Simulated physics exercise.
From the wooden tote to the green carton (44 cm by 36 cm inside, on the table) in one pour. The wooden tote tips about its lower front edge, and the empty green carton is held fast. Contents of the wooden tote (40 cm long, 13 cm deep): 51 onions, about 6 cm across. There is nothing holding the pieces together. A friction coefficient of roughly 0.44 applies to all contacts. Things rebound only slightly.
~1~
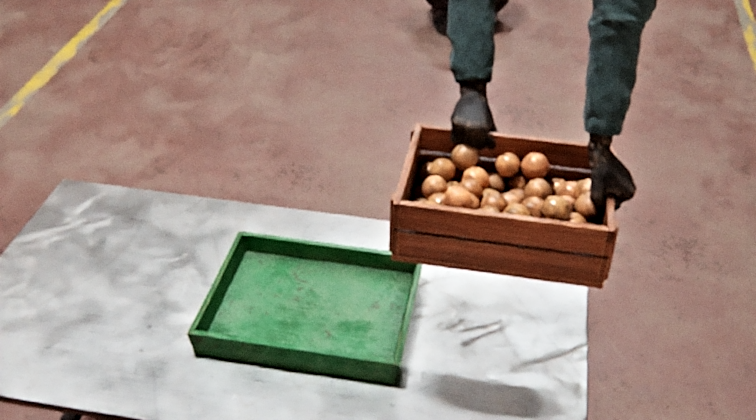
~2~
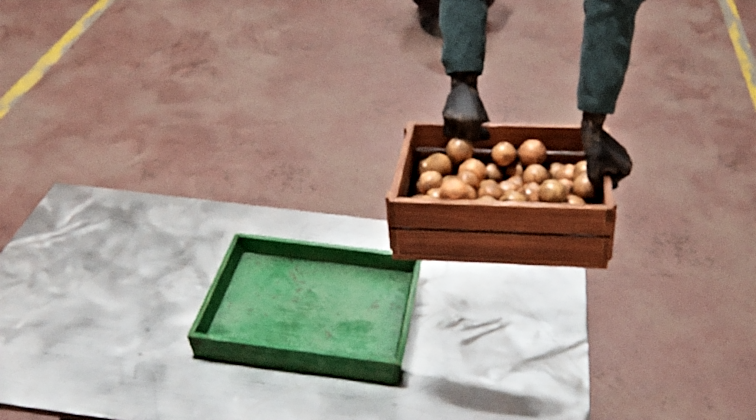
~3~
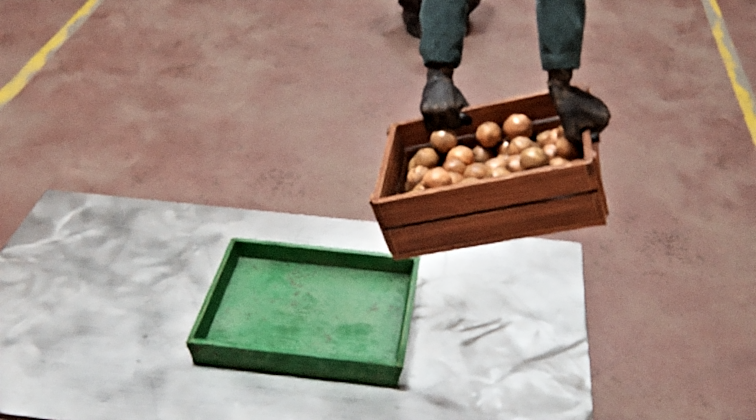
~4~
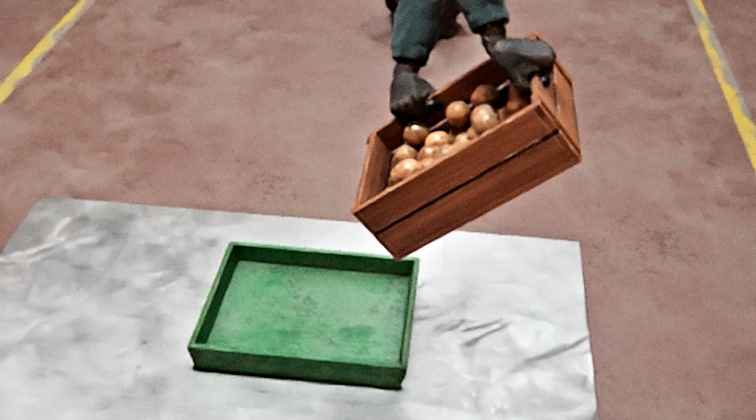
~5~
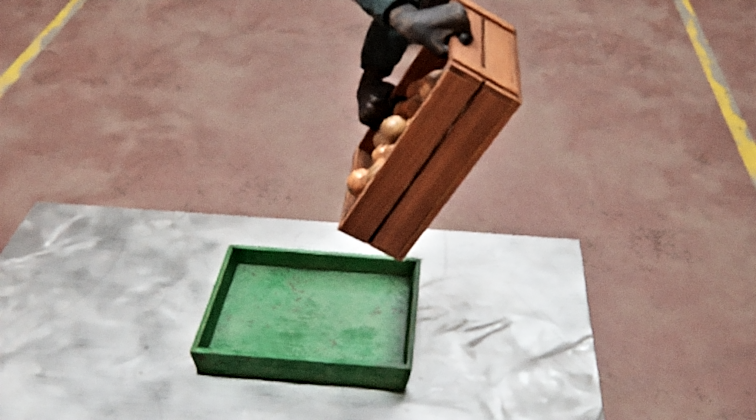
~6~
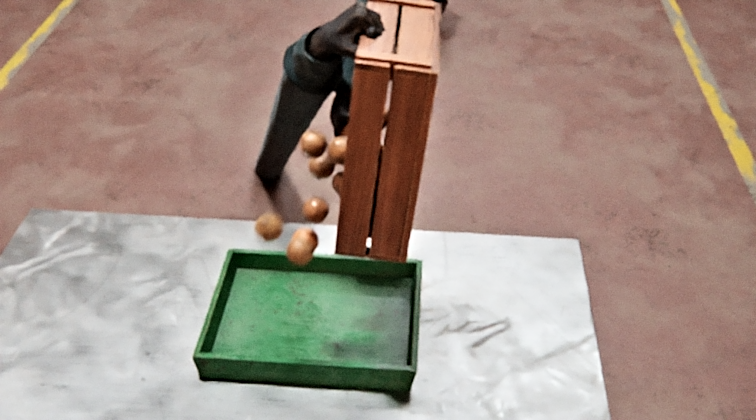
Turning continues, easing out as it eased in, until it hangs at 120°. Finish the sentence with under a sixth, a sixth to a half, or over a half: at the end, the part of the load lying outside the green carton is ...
... a sixth to a half.
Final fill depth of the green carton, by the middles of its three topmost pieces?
I'd put it near 7 cm.
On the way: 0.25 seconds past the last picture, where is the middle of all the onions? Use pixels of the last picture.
Centre estimate - approximately (344, 202).
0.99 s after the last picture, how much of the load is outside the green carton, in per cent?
Estimate for then: Some 25 percent.
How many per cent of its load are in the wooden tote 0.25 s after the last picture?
It comes to near 65 percent of it.
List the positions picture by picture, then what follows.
In the first frame (we follow the rim corner now nearest the camera), wooden tote at (608, 228); green carton at (394, 362); tilt 0°; nothing out yet.
Wooden tote at (606, 207); tilt 5°, in the second frame.
Wooden tote at (585, 161); tilt 20°, in the third frame.
Wooden tote at (532, 106); tilt 39°, in the fourth frame.
Wooden tote at (448, 68); tilt 62°, in the fifth frame.
Wooden tote at (355, 67); green carton at (411, 368); tilt 84°; 6 out, the lowest onion at (305, 241), in the sixth frame.
Then, 0.25 s after the last picture, tilt 106°; 32 still in the wooden tote, 6 in the green carton, 4 outside the green carton and 9 in the air.
Then, 0.55 s after the last picture, tilt 119°; 3 still in the wooden tote, 21 in the green carton, 12 outside the green carton and 15 in the air.
Then, 0.99 s after the last picture, tilt 120°; 39 in the green carton and 12 outside the green carton.
When it is over (1.54 s after the last picture), 38 in the green carton and 13 outside the green carton. Asked share, 13 of 51, 25 per cent.
